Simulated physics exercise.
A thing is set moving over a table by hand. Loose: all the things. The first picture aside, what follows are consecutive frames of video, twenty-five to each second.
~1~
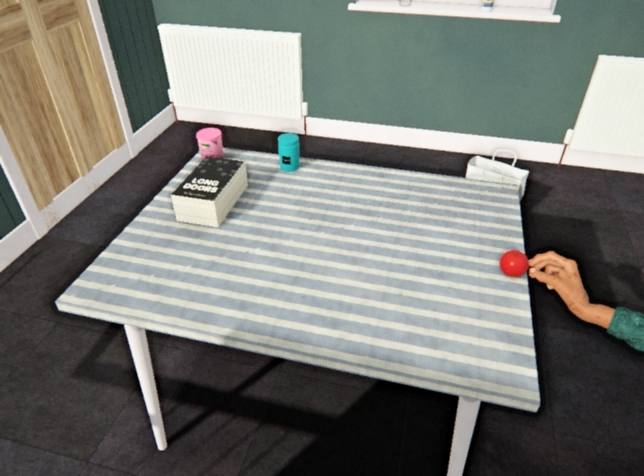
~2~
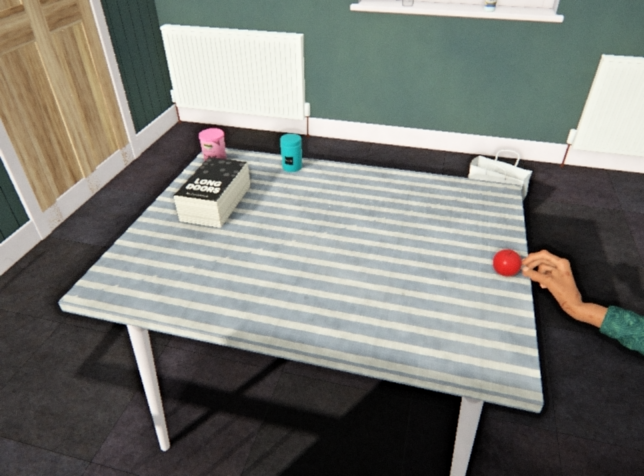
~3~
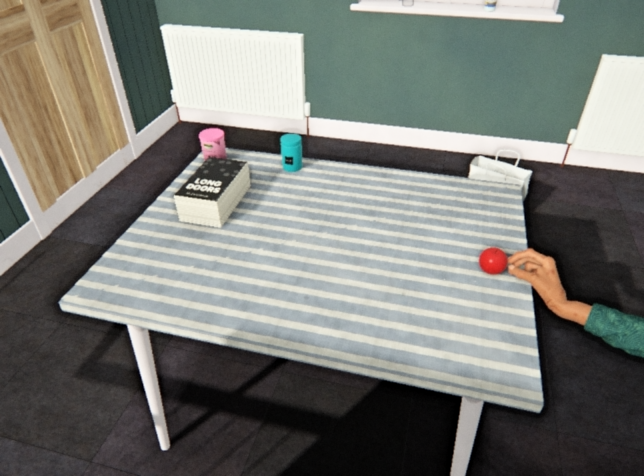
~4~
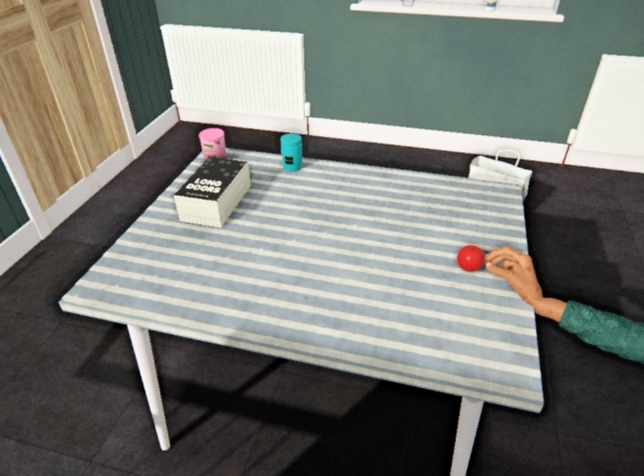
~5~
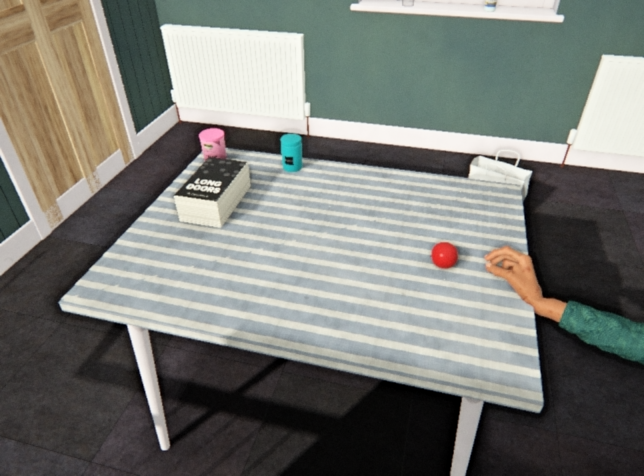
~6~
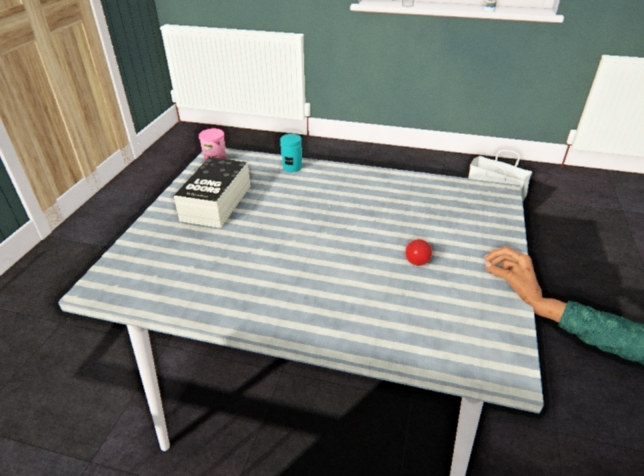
A hand pushing a red apple leftward across a striped table and letting go, the apple rolling on past a still book.
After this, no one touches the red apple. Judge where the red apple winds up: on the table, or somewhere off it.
Likely outcome: It is lost off the table.
Then, 0.30 s after the last picture, red apple rolled well along near (247, 232).
Then, 0.60 s after the last picture, red apple now off the table.
Then, 0.90 s after the last picture, things are still on the move.
By the end, off the table, red apple.
